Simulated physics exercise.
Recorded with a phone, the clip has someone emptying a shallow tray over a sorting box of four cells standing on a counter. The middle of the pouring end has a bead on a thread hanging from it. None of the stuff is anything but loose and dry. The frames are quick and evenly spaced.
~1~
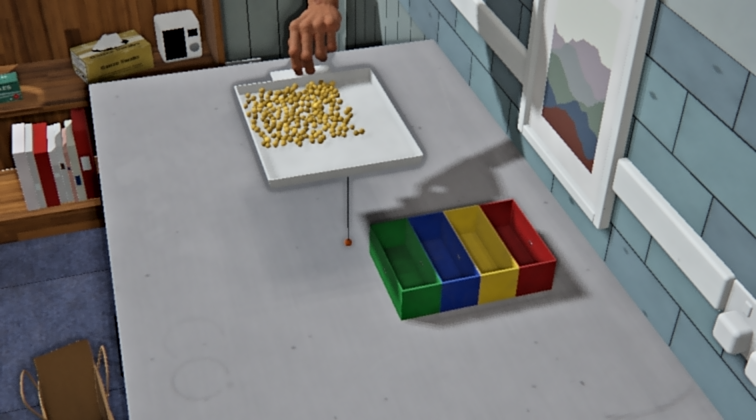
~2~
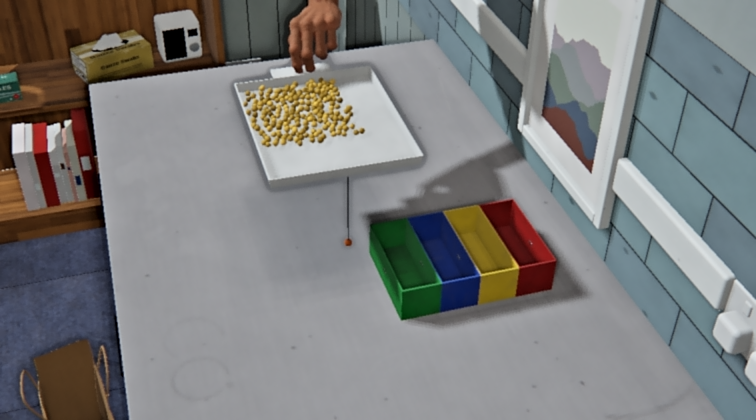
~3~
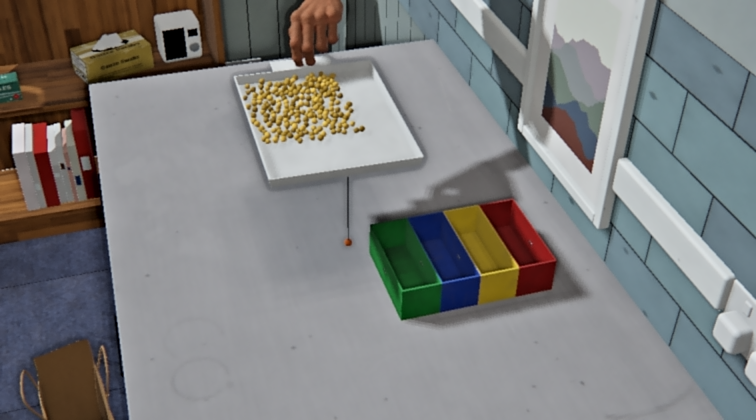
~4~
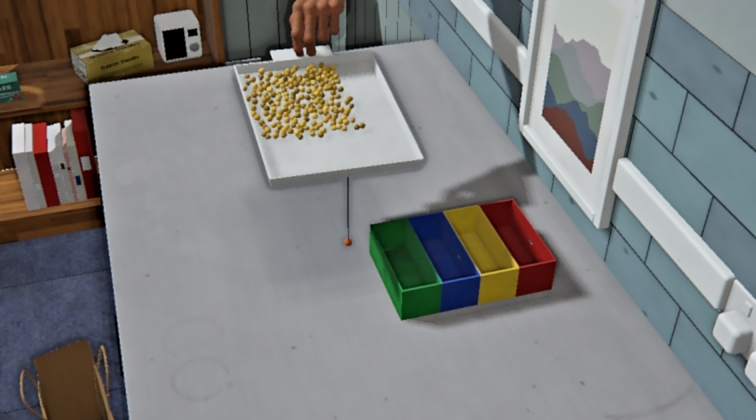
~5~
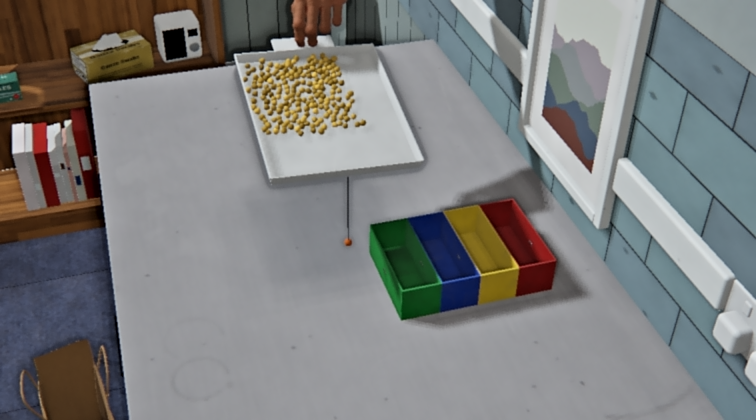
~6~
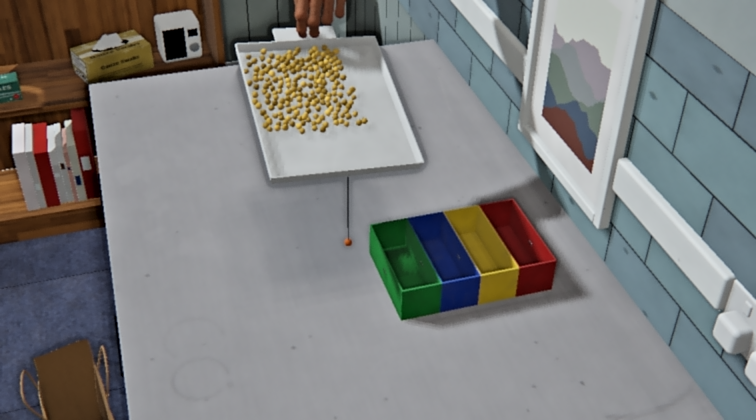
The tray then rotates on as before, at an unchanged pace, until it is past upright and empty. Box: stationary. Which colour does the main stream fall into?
The green cell.
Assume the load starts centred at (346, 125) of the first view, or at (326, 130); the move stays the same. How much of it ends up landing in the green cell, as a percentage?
You'd get near 50 percent first and near 50 percent next.
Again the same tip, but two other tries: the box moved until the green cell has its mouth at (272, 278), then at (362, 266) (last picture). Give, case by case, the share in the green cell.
I'd expect some 0 percent, and then some 20 percent.
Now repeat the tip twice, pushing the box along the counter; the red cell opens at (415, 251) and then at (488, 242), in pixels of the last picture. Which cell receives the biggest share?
Red, and then blue.
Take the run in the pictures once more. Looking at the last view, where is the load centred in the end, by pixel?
It settles centred around (401, 290).
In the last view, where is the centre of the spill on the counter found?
Estimate: About (357, 311).
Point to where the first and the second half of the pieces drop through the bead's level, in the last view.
The leading part at (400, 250), the rest of it at (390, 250).
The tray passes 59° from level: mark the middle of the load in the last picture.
The load's middle is around (373, 163).
Soon after the last picture, tray tipped steeply; most on the tray; a stray few in the green cell; about a quarter falling or outside the box.
A little later, tray tipped right over; about two thirds on the tray; a small part in the green cell; a small part in the blue cell; a stray few in the yellow cell; about a quarter falling or outside the box.
Later still, tray tipped past a quarter turn; about half in the green cell; a small part in the blue cell; a stray few in the yellow cell; about a third falling or outside the box.
At rest, tray tipped past a quarter turn; about half in the green cell; a small part in the blue cell; a stray few in the yellow cell; none in the red cell; about a third outside the box.
